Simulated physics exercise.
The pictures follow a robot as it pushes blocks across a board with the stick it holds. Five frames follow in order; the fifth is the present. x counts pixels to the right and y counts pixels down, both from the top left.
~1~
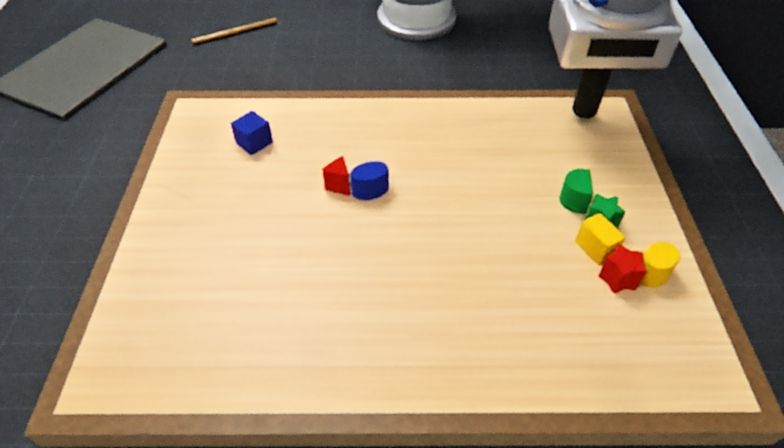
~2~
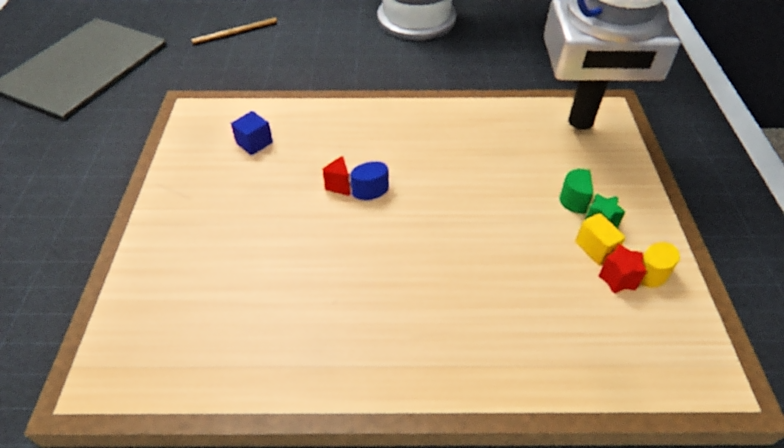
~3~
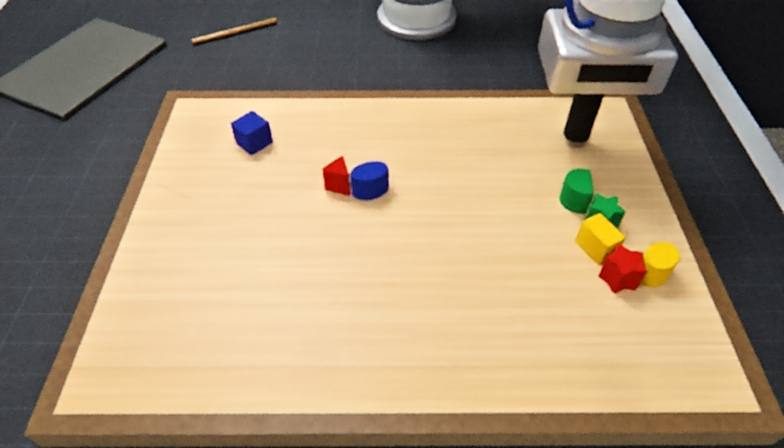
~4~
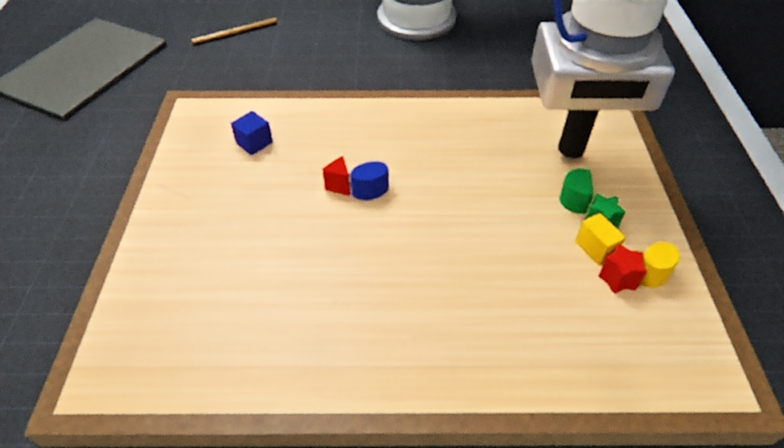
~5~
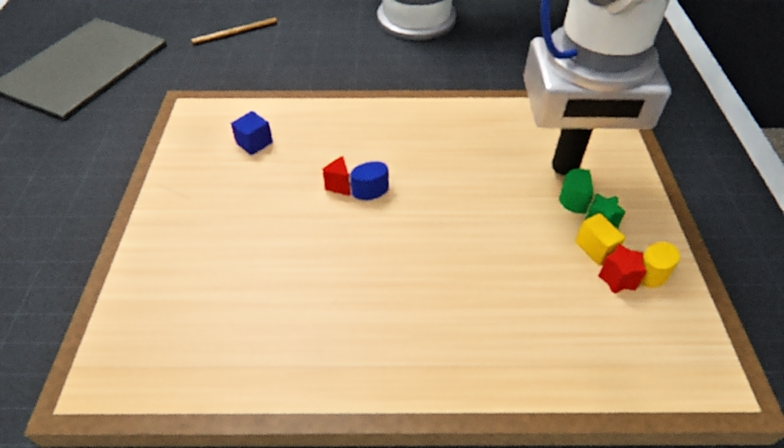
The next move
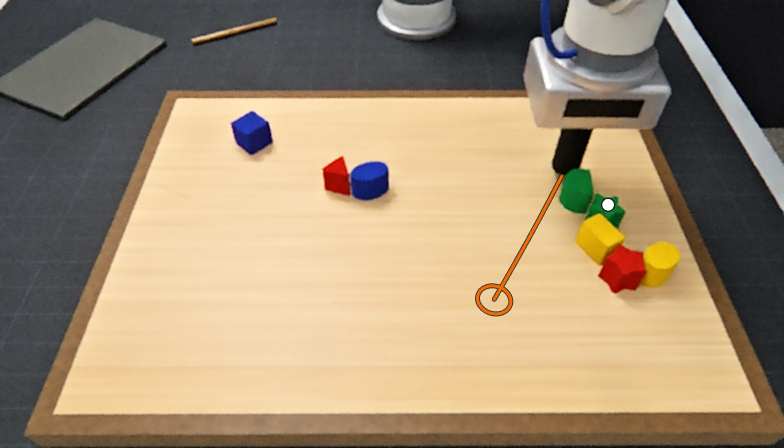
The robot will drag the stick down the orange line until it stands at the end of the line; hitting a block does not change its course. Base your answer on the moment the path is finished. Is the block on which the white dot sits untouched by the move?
I expect not.
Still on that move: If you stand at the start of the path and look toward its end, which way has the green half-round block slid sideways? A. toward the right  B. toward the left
B: Toward the left.
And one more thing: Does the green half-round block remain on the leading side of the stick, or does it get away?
The stick passes it.
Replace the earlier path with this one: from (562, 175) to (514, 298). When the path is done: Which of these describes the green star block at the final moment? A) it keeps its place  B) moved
B
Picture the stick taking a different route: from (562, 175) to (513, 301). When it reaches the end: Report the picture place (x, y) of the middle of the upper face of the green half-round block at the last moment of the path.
Located at (587, 210).
Drawn move, in a line from (562, 175) to (494, 300); the dot is on the green star block.
What follows on the original path. One third of the way, stick (545, 204); green half-round block (582, 206), turned 70° anticlockwise; green star block (617, 209).
Two thirds of the way, stick (523, 246); green half-round block (582, 207), turned 75° anticlockwise; green star block (617, 209).
At the end, stick (496, 292); green half-round block (582, 207), turned 75° anticlockwise; yellow oblong still; green star block (617, 209).
